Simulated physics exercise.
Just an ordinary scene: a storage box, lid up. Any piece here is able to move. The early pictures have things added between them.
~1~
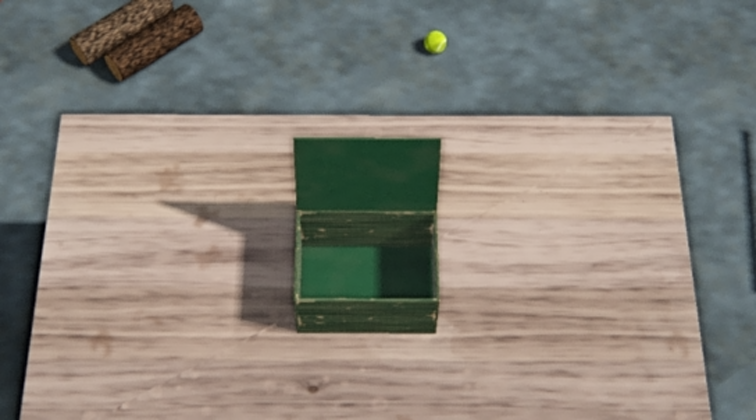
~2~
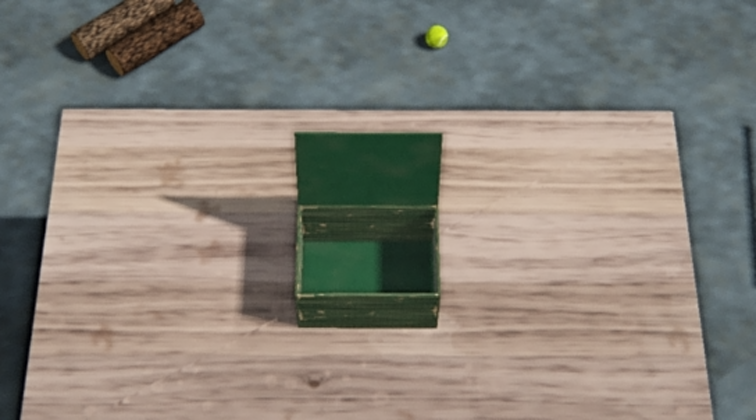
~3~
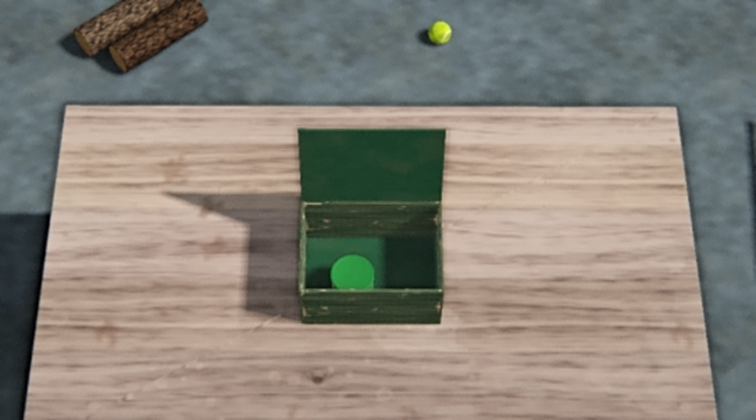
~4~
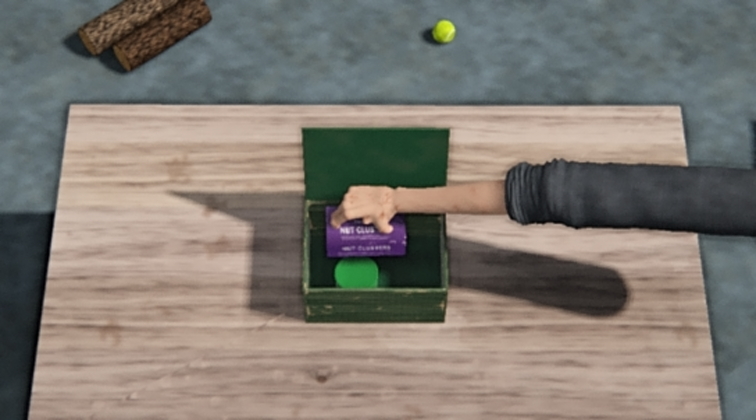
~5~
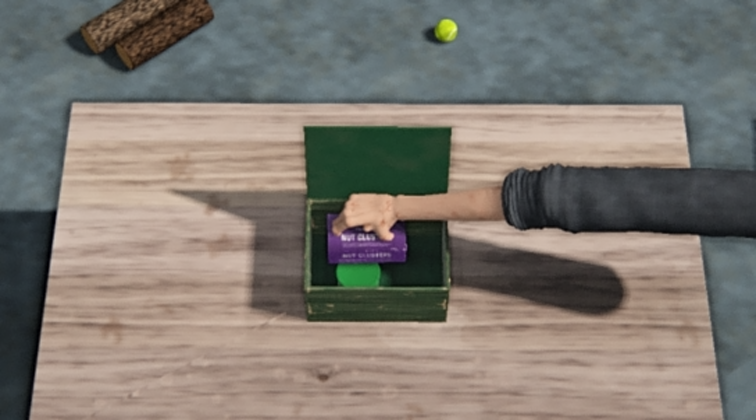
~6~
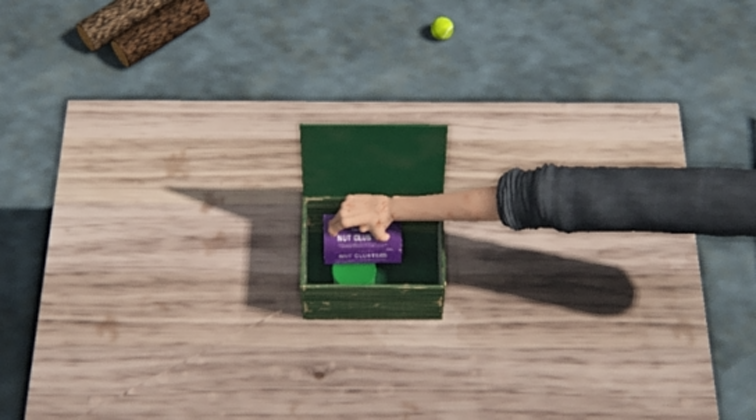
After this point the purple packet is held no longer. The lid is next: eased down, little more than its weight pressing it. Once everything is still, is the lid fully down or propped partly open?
It is fully down.
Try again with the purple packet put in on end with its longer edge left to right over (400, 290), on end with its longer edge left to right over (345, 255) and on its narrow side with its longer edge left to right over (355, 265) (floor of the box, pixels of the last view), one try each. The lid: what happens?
So: First open, second open, third shut tight.
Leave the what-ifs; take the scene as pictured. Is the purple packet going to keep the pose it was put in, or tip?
The purple packet tips.
Then, 0.50 s past the last view, purple packet on its side near (361, 234).
Then, 1.40 s past the last view, lid 71° above the rim; purple packet on its side near (361, 234).
Then, 1.70 s past the last view, lid 42° above the rim; purple packet on its side near (361, 234).
Then, 1.90 s past the last view, lid 16° above the rim; purple packet on its side near (361, 234).
Finally, lid shut; down or leaning hard in the box, purple packet; green tin still in place. Final places as the last picture's camera would see them, purple packet near (361, 234).
